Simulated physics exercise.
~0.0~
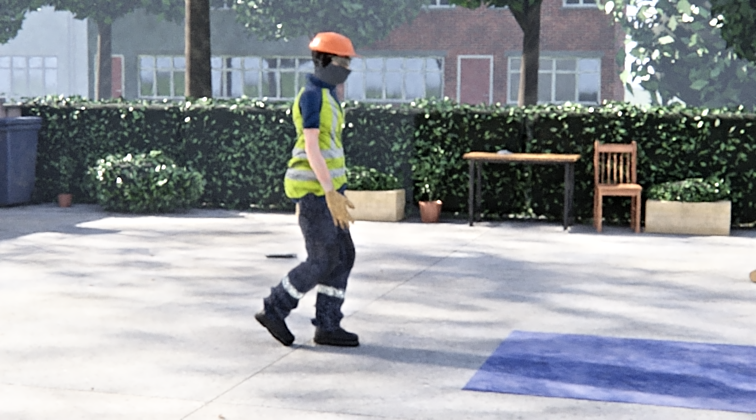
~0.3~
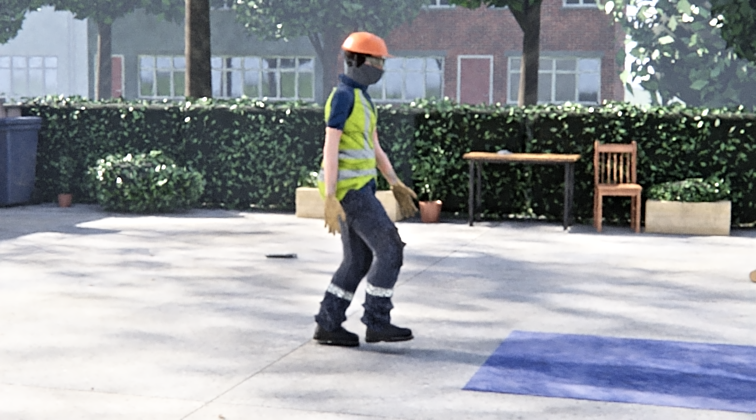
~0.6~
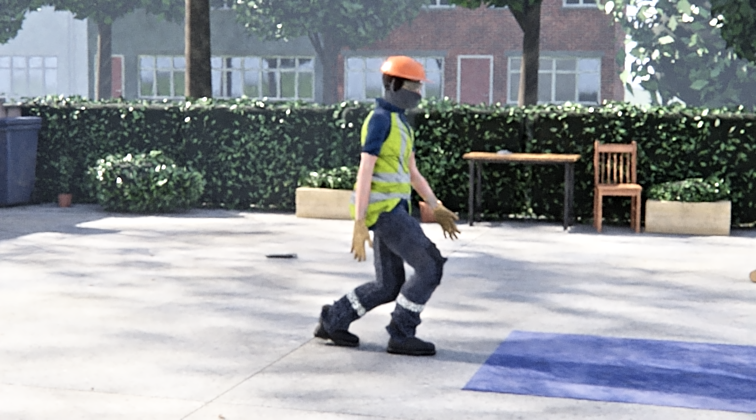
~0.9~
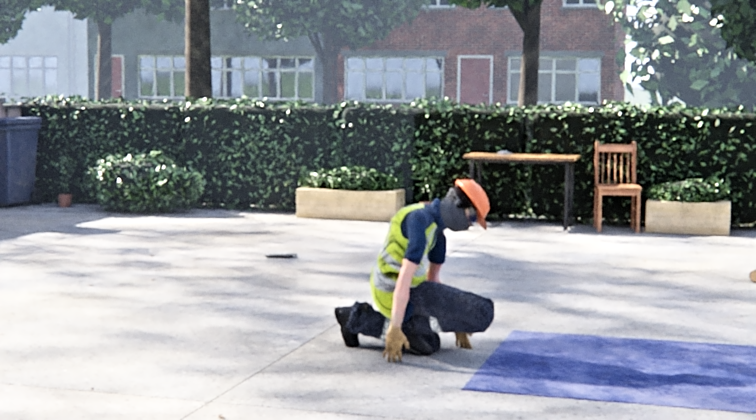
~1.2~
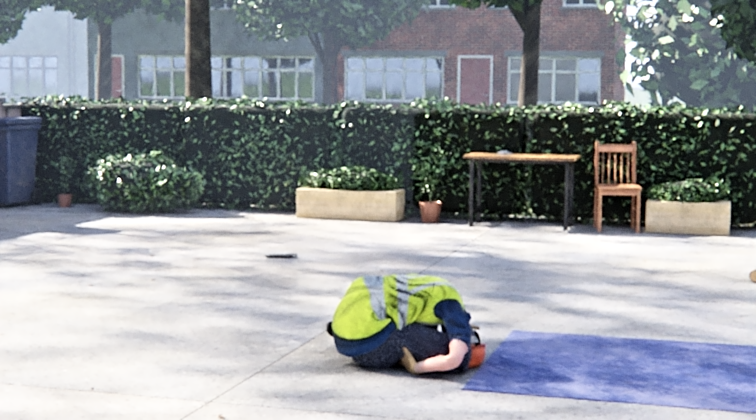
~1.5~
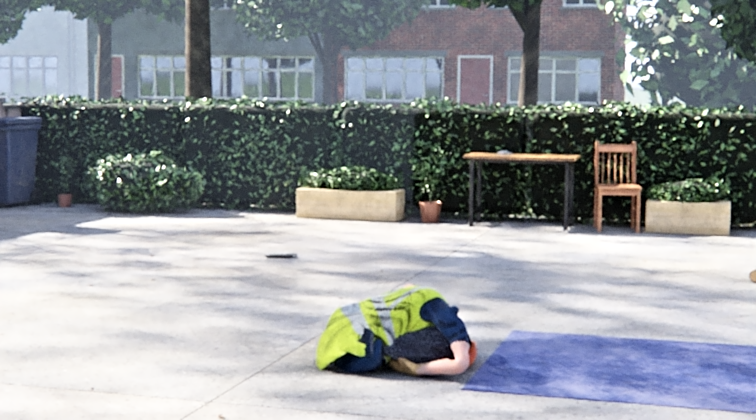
In a paved yard, a worker walks right, drops down and curls up beside a blue mat.
